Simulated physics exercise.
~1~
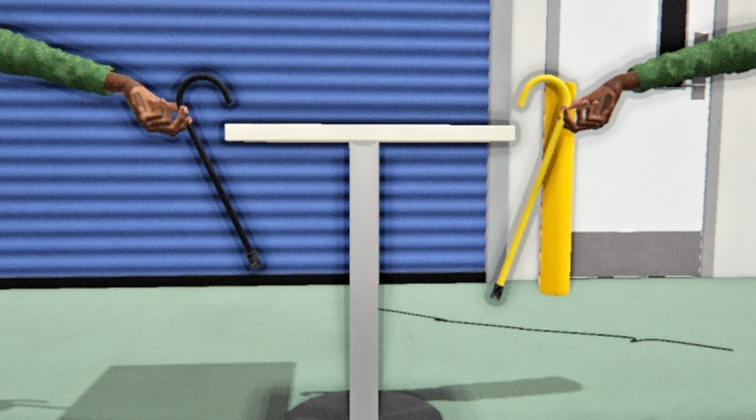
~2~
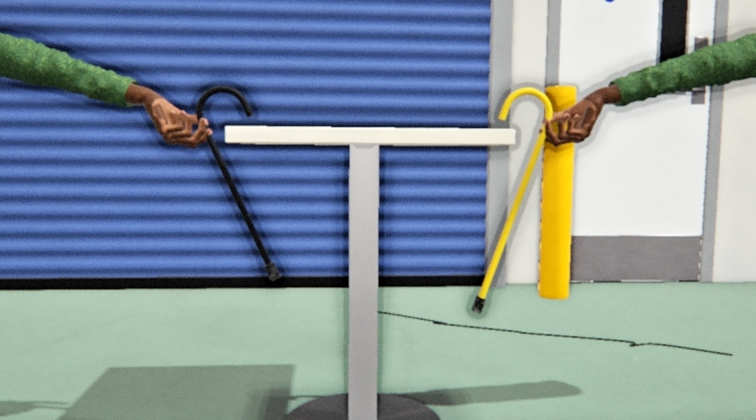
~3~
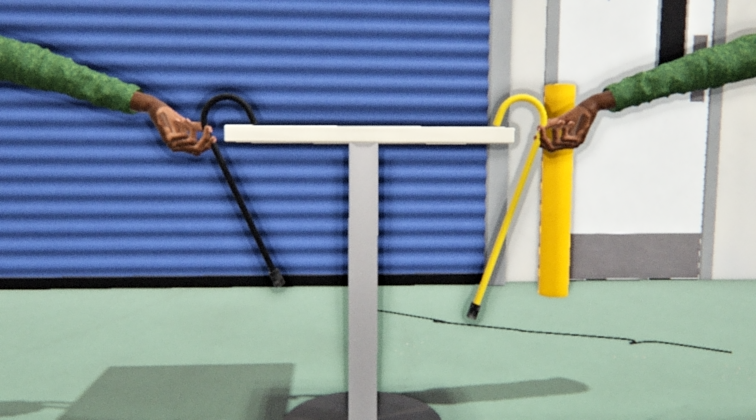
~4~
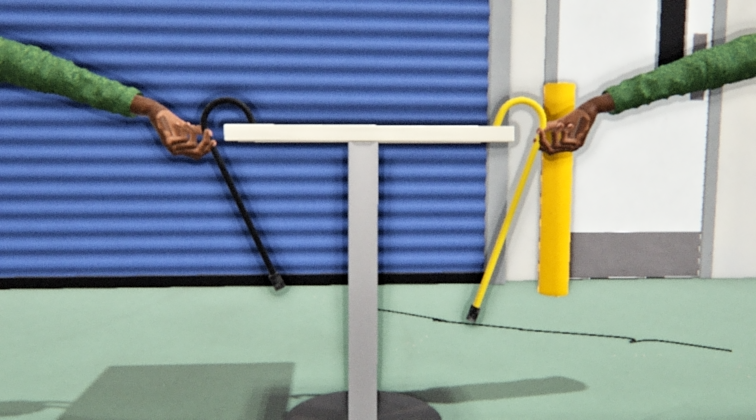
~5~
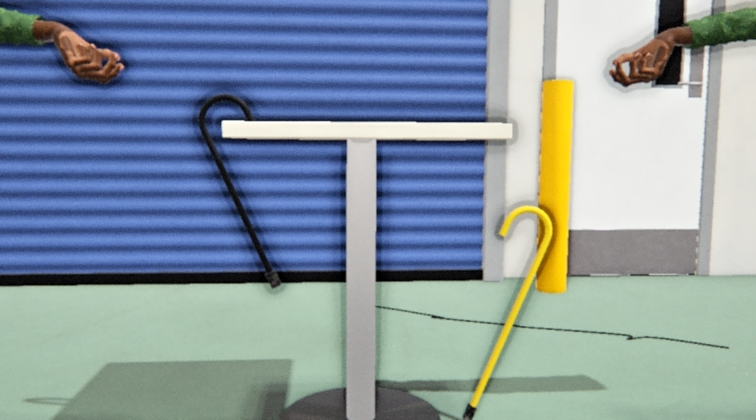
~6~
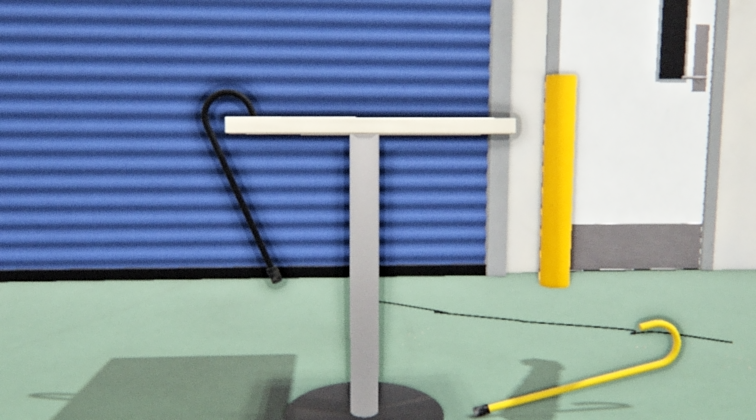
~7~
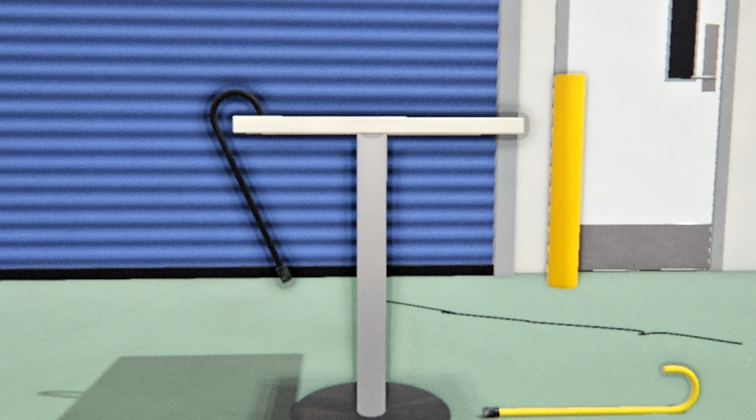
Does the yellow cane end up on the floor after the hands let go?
Yes, the yellow cane drops and ends up lying on the floor to the right of the table. The black cane stays hooked on the table's left edge.
